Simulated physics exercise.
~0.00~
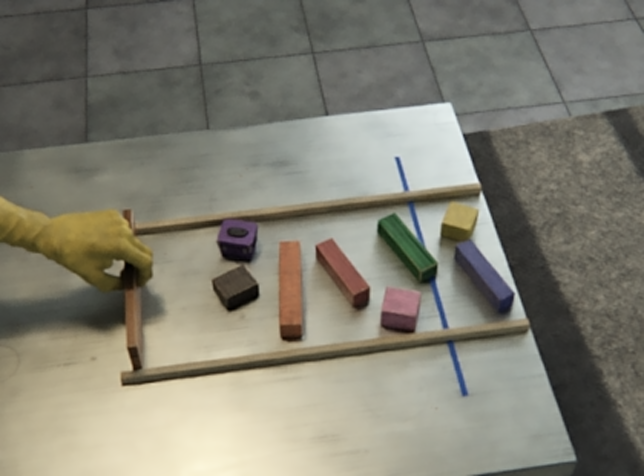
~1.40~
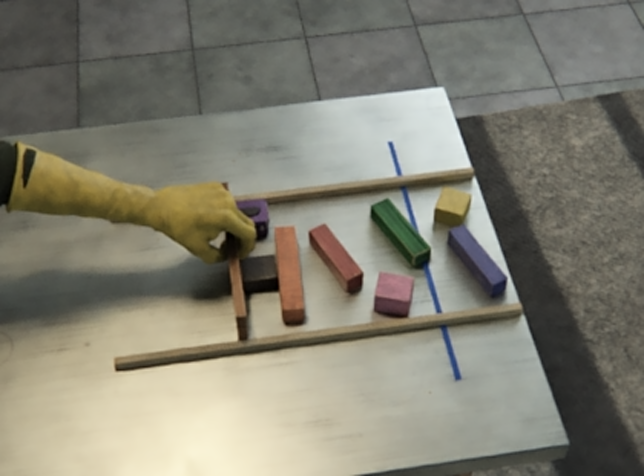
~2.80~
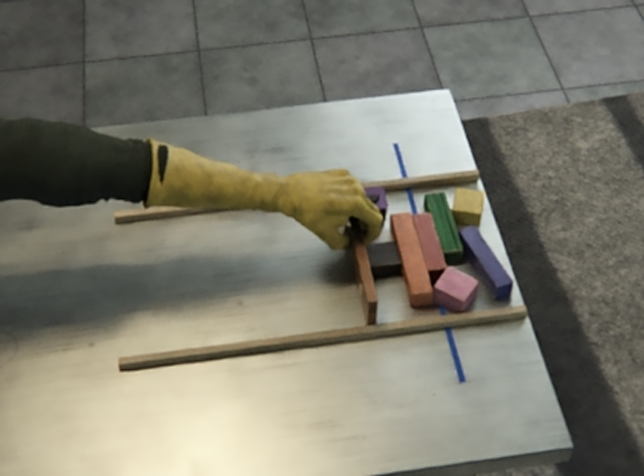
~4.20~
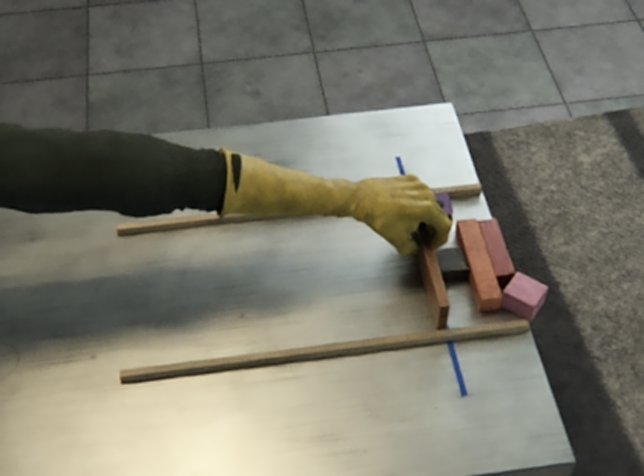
The video shows a yellow-gloved hand sliding an upright board rightward between two wooden rails, bunching colored blocks and bars toward the table's edge. It reaches the blue tape line, and the green, yellow and blue pieces are gone from the tabletop, while the others remain near the edge.
